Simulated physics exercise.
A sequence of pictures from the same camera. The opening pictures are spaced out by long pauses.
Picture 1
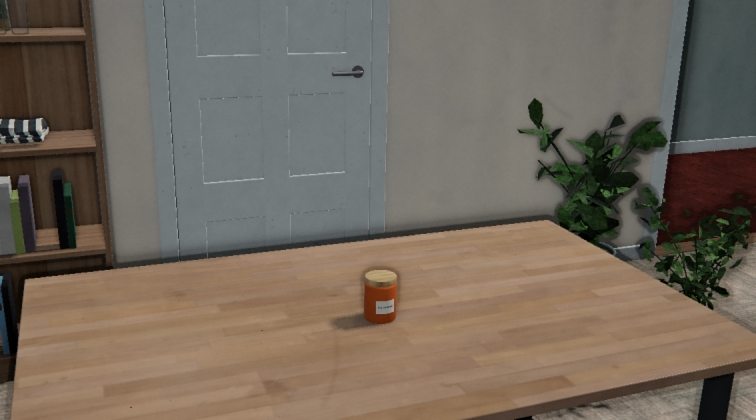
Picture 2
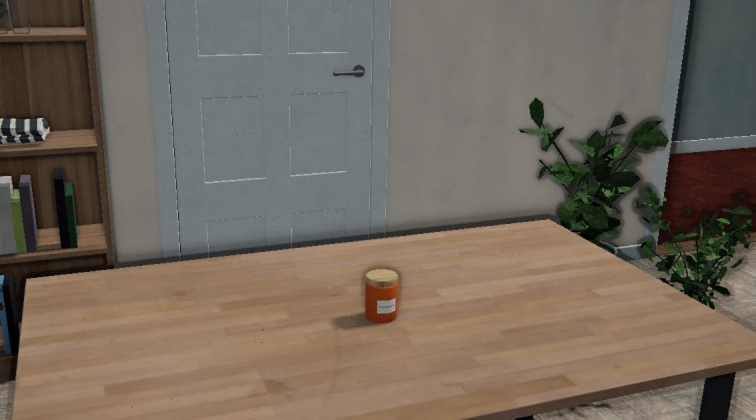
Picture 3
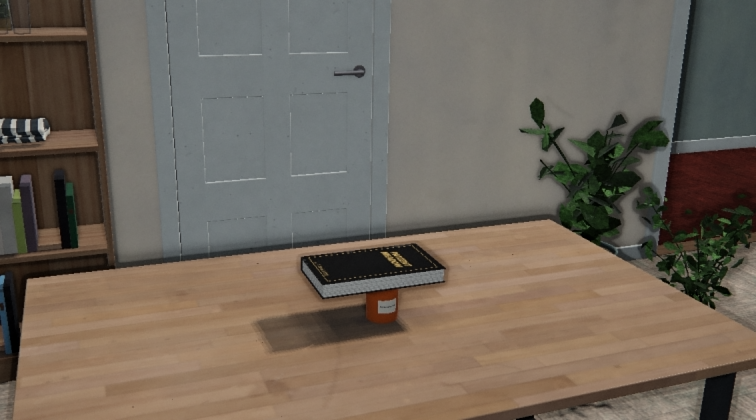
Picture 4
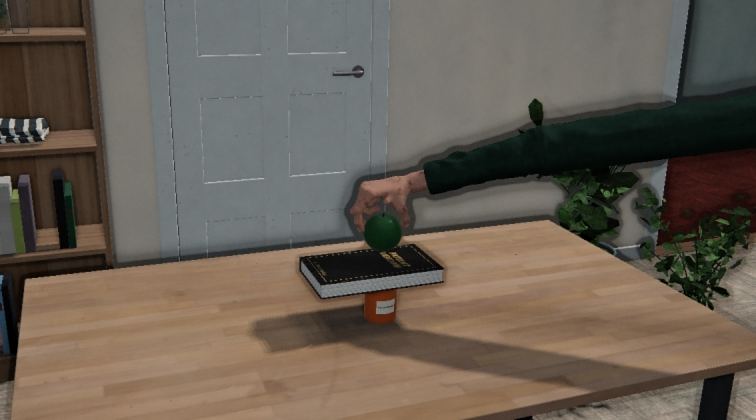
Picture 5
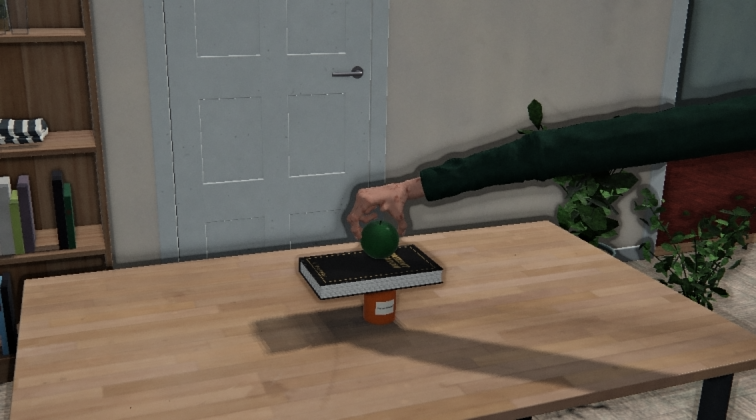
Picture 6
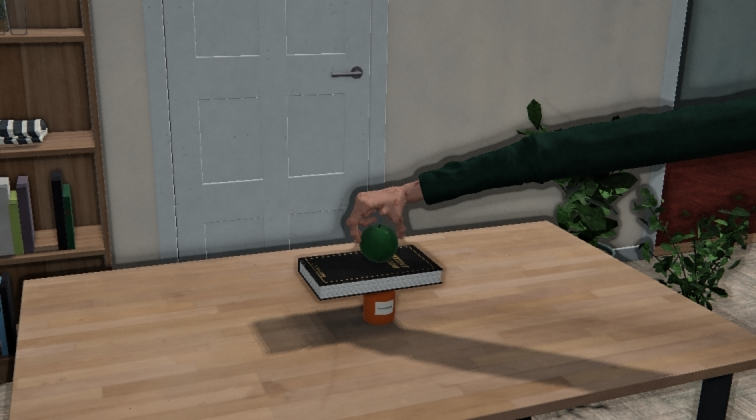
Black book appearing atop an orange jar on a wooden table, then a green-sleeved arm lowering a green apple onto it.
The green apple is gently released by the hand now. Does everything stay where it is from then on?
The stack endures.
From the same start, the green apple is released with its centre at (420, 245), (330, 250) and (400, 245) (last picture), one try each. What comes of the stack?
Case 1: Stable; case 2: Collapse; case 3: Stable.
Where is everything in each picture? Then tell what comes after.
The last thing is not in view yet; orange jar (380, 297), in the first picture.
The last thing is not in view yet; orange jar (381, 296), in the second picture.
The last thing is not in view yet; orange jar (382, 296), in the third picture.
On its way; green apple (382, 232); orange jar (381, 297), in the fourth picture.
On its way; green apple (379, 240); orange jar (380, 297), in the fifth picture.
In place under the hand; green apple (379, 243); orange jar (379, 297), in the sixth picture.
Then, 0.30 s later than the last frame, all is still.
Then, 0.70 s later than the last frame, green apple resting near (378, 243).
When it is over, all 3 as before. End places, in pixels of the last picture, green apple near (378, 243). The stack stays up.
